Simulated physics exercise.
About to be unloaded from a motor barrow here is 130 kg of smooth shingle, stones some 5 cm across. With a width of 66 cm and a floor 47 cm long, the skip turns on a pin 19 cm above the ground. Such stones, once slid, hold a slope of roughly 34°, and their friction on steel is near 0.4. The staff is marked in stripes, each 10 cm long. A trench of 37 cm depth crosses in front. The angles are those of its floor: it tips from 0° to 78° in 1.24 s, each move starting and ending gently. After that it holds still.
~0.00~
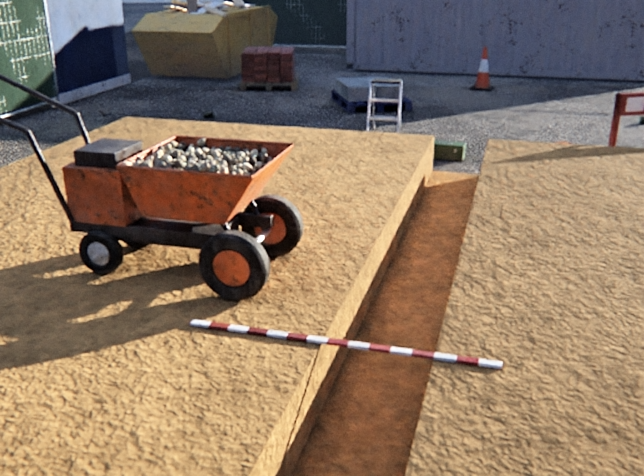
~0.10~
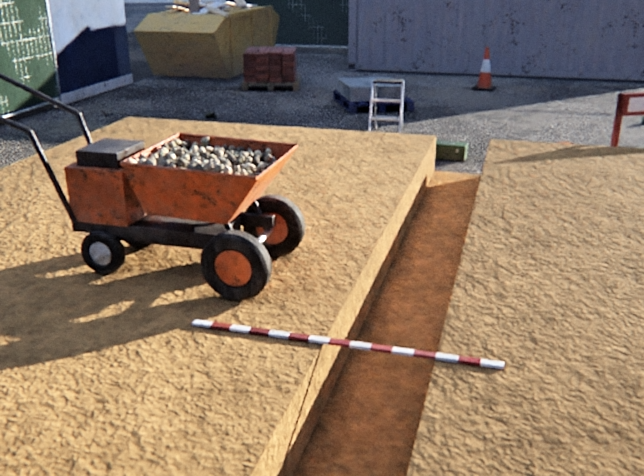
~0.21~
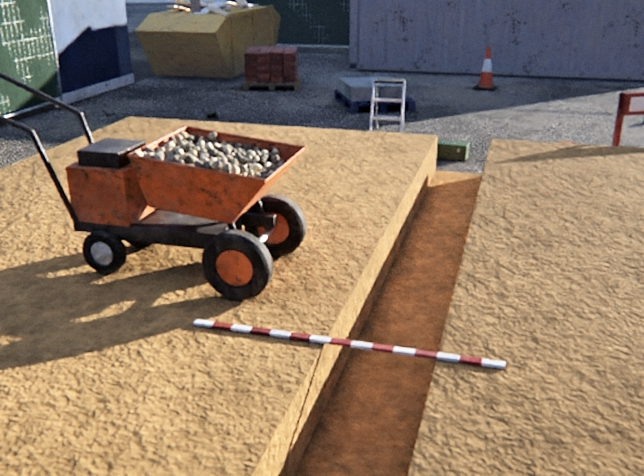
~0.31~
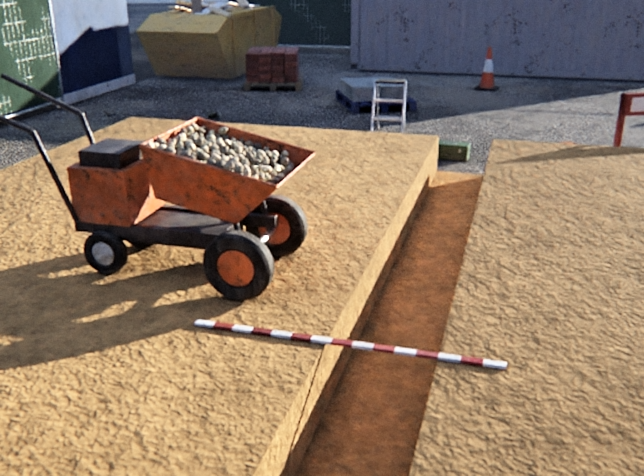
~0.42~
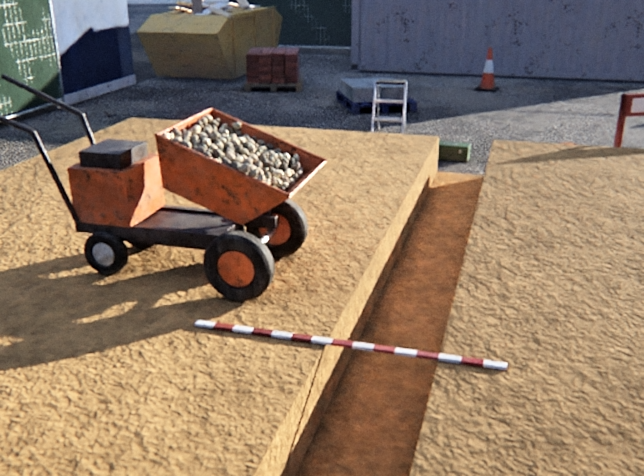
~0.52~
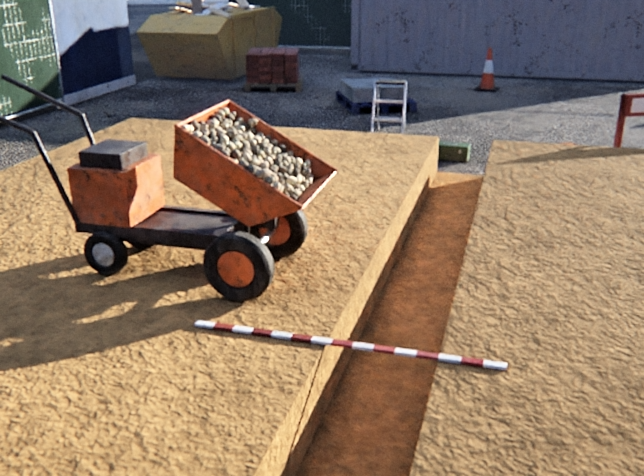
On a sandy building site, an orange barrow's skip of pale stones tilts steadily to the right.
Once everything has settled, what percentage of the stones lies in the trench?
I would say 100 percent.
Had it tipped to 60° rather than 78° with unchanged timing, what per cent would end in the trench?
Roughly 80 percent.
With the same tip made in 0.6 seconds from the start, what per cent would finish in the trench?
Near 100 per cent.
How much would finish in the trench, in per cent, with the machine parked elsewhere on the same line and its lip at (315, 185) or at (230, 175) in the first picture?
Near 70 then near 90 percent.
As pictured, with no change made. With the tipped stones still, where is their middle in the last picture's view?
(409, 343).
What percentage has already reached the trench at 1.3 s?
About 65 per cent by then.
After 0.9 s the floor is at 66°; 98 % in the skip, 2 % in the trench; the foremost stones are at (361, 267).
After 1.3 s the floor is at 78°; 35 % in the skip, 65 % in the trench; the foremost stones are at (446, 344).
After 1.7 s the floor is at 78°; 8 % in the skip, 92 % in the trench; the foremost stones are at (448, 335).
After 3.6 s the floor is at 78°; 0 % in the skip, 100 % in the trench; the foremost stones are at (447, 336).
